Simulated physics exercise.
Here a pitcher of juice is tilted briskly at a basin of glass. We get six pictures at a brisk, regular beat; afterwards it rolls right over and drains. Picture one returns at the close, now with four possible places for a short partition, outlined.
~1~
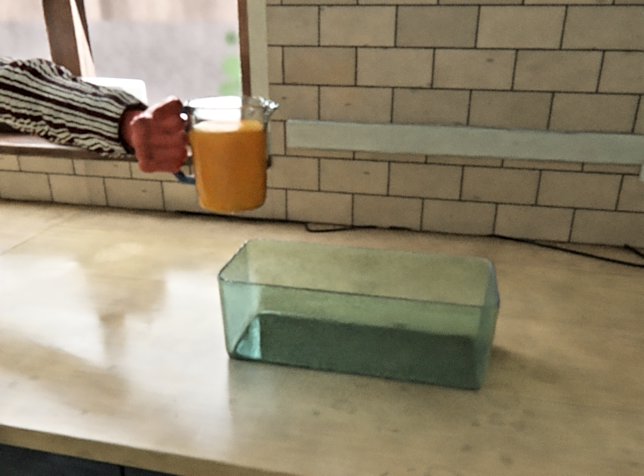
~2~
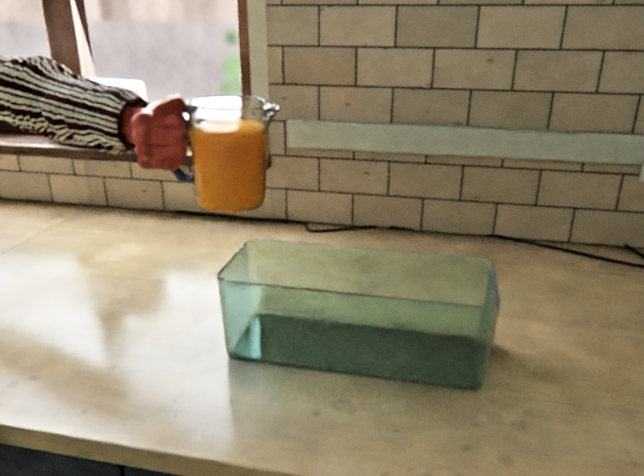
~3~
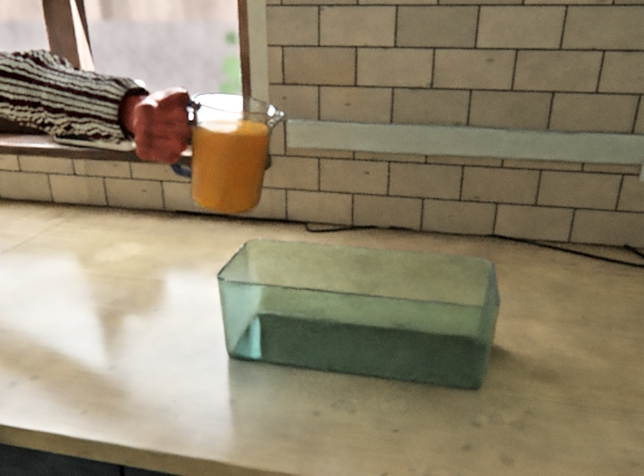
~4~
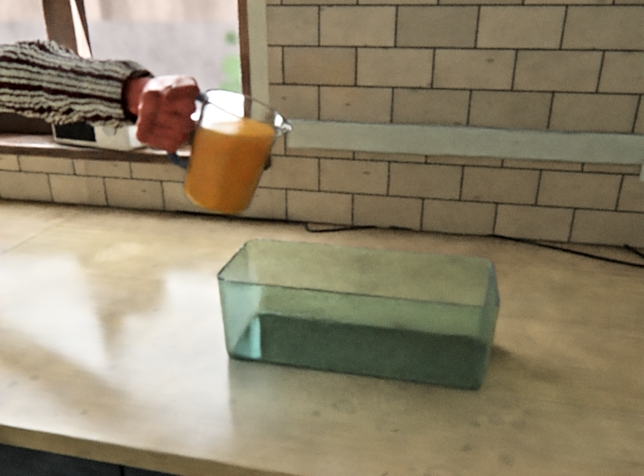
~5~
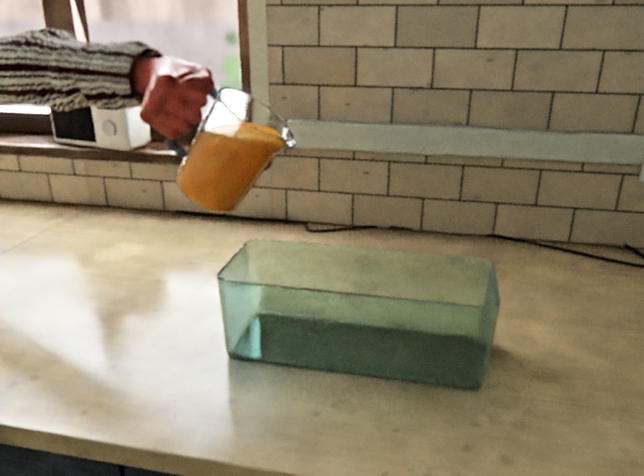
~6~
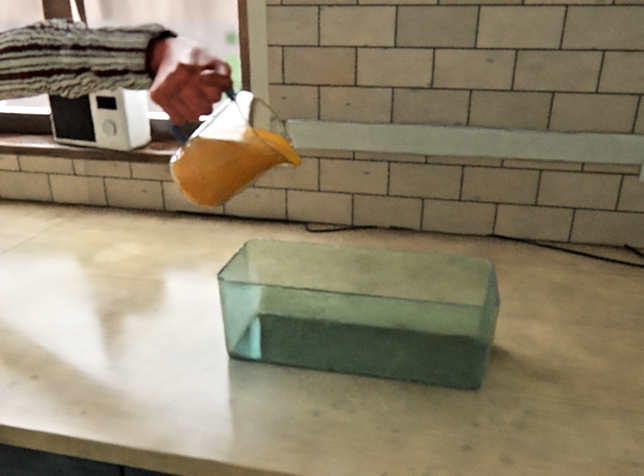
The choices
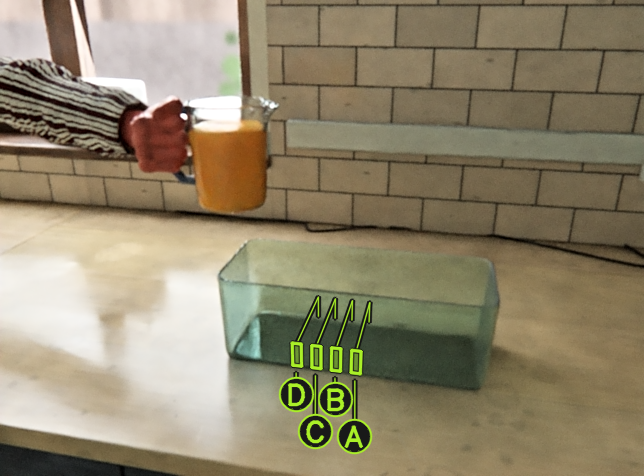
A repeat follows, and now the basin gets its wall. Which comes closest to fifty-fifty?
Slot C.
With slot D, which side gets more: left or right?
The right one.
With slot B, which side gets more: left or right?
More ends on the left.
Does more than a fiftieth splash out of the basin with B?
Yes.
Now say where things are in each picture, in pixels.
The first picture shows upright, lip at (276, 106); basin from (227, 353) to (485, 386); nothing has left yet.
The second picture shows tipped about 2°, lip at (278, 109); nothing has left yet.
The third picture shows tipped about 9°, lip at (284, 116); nothing has left yet.
The fourth picture shows tipped about 20°, lip at (290, 128); nothing has left yet.
The fifth picture shows tipped about 34°, lip at (296, 145); nothing has left yet.
The sixth picture shows tipped about 50°, lip at (296, 165); juice is over the lip, down to (296, 165).
In lime, A at (354, 380); B at (334, 377); C at (315, 375); D at (296, 372).
If A is chosen, about 83 % ends left of the wall and 12 % right of it; 5 % is lost outside.
If B is chosen, about 71 % ends left of the wall and 19 % right of it; 10 % is lost outside.
If C is chosen, about 54 % ends left of the wall and 43 % right of it; 3 % is lost outside.
If D is chosen, about 15 % ends left of the wall and 83 % right of it.
